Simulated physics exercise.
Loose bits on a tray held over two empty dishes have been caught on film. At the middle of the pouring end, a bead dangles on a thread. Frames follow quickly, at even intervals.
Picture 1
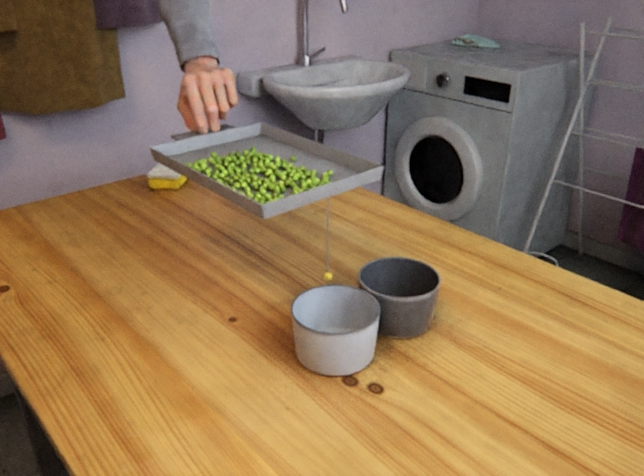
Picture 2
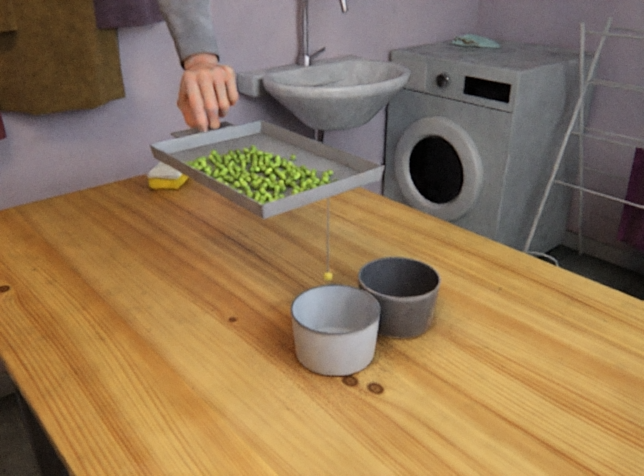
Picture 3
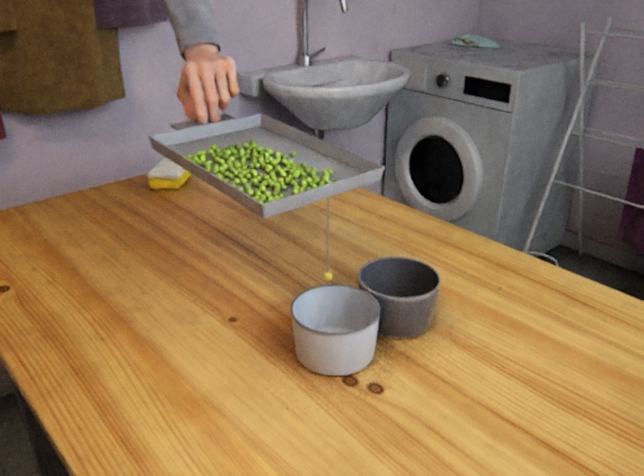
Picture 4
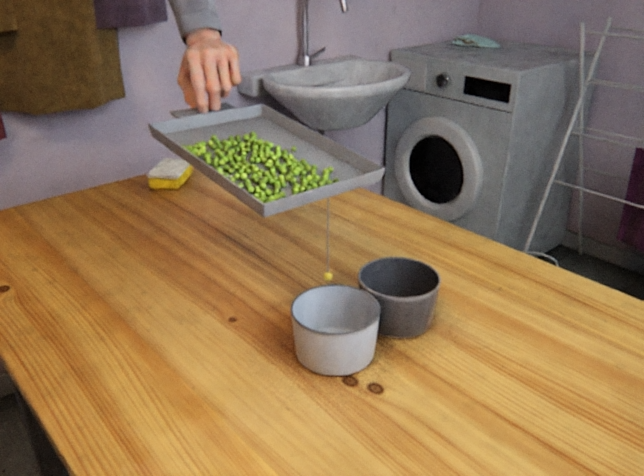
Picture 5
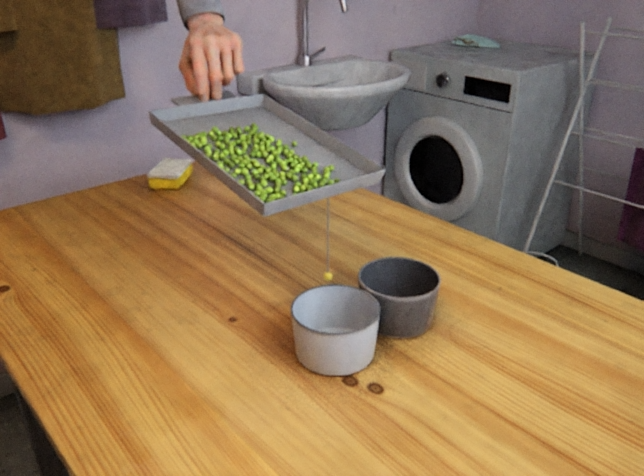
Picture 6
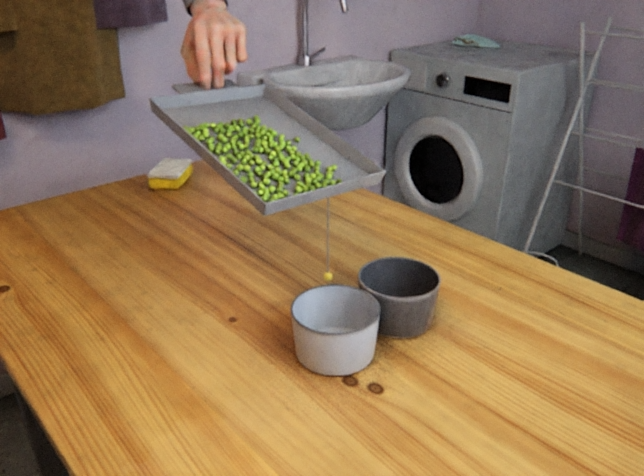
The clip opens with a hand holding a grey tray of small green pieces level above a wooden table, where a light dish and a darker dish stand empty near a hanging yellow bead. The hand then gradually raises the back of the tray, slanting it more steeply toward its right corner.
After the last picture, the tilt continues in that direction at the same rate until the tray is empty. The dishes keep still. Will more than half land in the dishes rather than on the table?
The dishes will catch most of the load.
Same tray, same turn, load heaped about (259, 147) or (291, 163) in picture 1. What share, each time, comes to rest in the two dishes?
It would be about 90 per cent for the first and about 90 per cent for the second.
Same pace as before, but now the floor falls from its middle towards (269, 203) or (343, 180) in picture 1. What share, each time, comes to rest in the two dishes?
20 %, give or take, and then 90 %.
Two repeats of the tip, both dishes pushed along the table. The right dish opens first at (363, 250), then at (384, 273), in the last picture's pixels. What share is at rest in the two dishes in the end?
Roughly 0% the first time and 70% the second time.
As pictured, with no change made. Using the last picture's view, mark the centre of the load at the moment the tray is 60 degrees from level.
Roughly at (323, 172).
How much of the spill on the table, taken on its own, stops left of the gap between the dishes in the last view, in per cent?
Estimate: About 10 per cent.
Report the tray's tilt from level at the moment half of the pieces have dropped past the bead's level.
Angle: Approx. 105 degrees.
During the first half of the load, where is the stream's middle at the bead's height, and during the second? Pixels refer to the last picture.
Near (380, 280) and later near (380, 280).
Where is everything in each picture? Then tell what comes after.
Corners of the pouring end near (263, 204) and (380, 166), level; middle of the load near (267, 174), dried peas; left dish near (366, 346); right dish near (429, 310); bead on its thread near (328, 276), in the first picture.
Corners of the pouring end near (263, 204) and (380, 166), level; middle of the load near (267, 173), in the second picture.
Corners of the pouring end near (264, 203) and (381, 167), tipped barely, lowest at the right corner; middle of the load near (267, 170), in the third picture.
Corners of the pouring end near (265, 203) and (382, 168), tipped a little, lowest at the right corner; middle of the load near (268, 165), in the fourth picture.
Corners of the pouring end near (265, 202) and (382, 169), tipped a little, lowest at the right corner; middle of the load near (269, 161), in the fifth picture.
Corners of the pouring end near (266, 202) and (383, 170), tipped clearly, lowest at the right corner; middle of the load near (271, 157); left dish near (366, 346); right dish near (429, 310), in the sixth picture.
Shortly afterwards, tray tipped steeply; all but a few on the tray; only a few in the air.
Next, tray tipped right over; near half on the tray; only a few in the left dish; a little in the right dish; only a few outside both; near a third in the air.
Some moments later, tray tipped past a quarter turn; near a third in the left dish; near half in the right dish; a little outside both.
In the end, tray tipped past a quarter turn; near a third in the left dish; near half in the right dish; a little outside both.
